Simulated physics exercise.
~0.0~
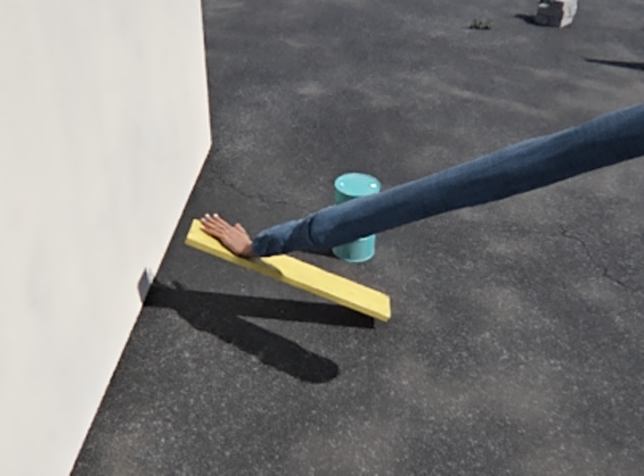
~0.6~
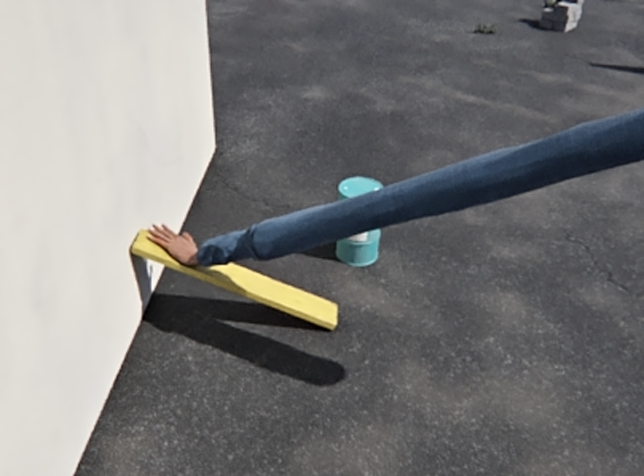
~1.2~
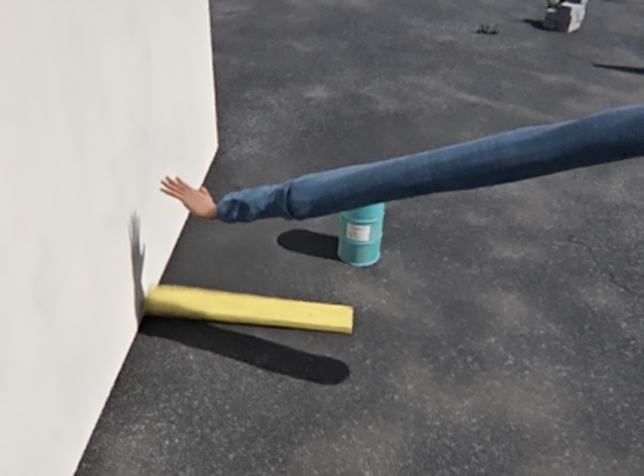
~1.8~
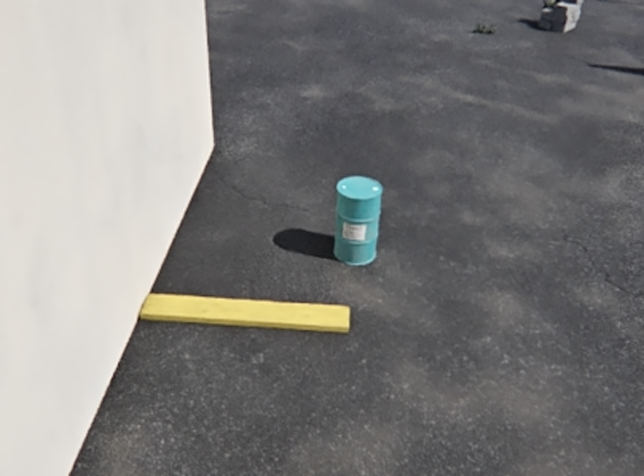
The clip opens on a pale bare wall and dark ground, where a hand at the end of a blue-sleeved arm holds the raised left end of a yellow plank, its right end low. A turquoise canister stands behind them. The hand moves the plank left until its raised end meets the wall, leaving it tilted. Then the fingers let go and the arm draws back, and the plank slips down instead of staying propped. It ends lying flat on the ground with its left end by the wall, the arm gone and the canister still standing in its place.
